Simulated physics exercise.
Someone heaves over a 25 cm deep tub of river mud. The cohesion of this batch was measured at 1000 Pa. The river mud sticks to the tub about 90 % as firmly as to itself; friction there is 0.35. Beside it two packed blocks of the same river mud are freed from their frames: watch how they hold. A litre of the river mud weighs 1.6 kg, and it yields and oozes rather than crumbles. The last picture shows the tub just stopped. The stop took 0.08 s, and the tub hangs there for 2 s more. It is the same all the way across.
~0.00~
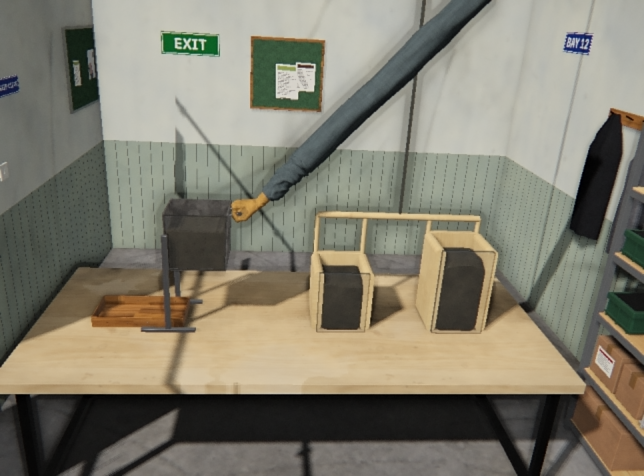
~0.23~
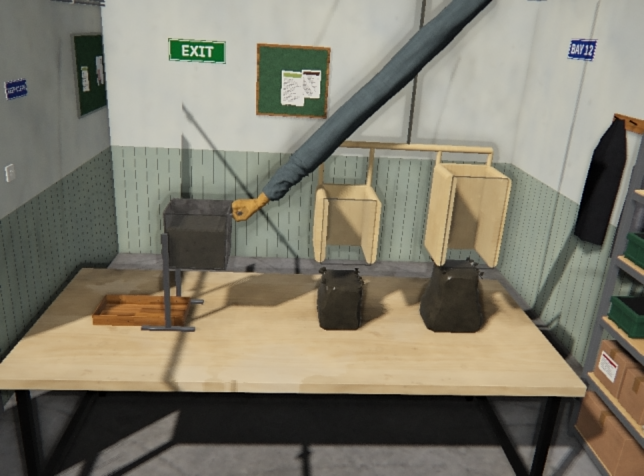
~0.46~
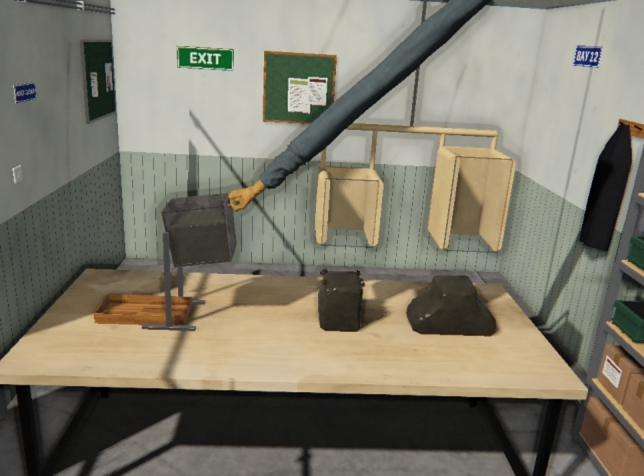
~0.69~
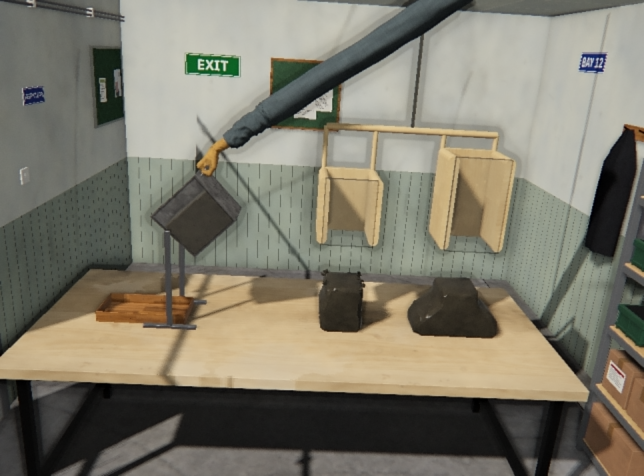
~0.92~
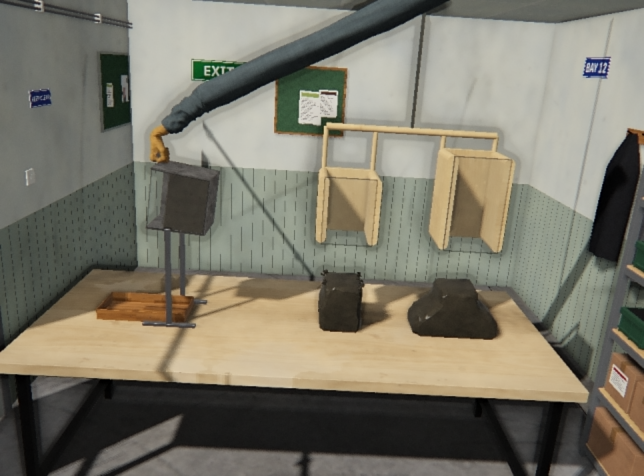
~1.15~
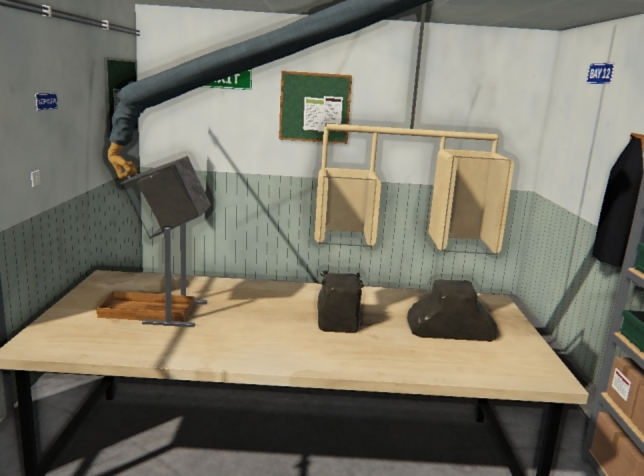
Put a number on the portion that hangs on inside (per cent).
About 0 %.
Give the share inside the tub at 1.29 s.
Near 95 %.
After 1.29 s, the tub is at 116 degrees and holds 96 %.
After 1.46 s, the tub is at 116 degrees and holds 38 %.
After 1.63 s, the tub is at 116 degrees and holds 21 %.
After 1.80 s, the tub is at 116 degrees and holds 0 %.
After 3.15 s, at the end, the tub is at 116 degrees and holds 0 %.
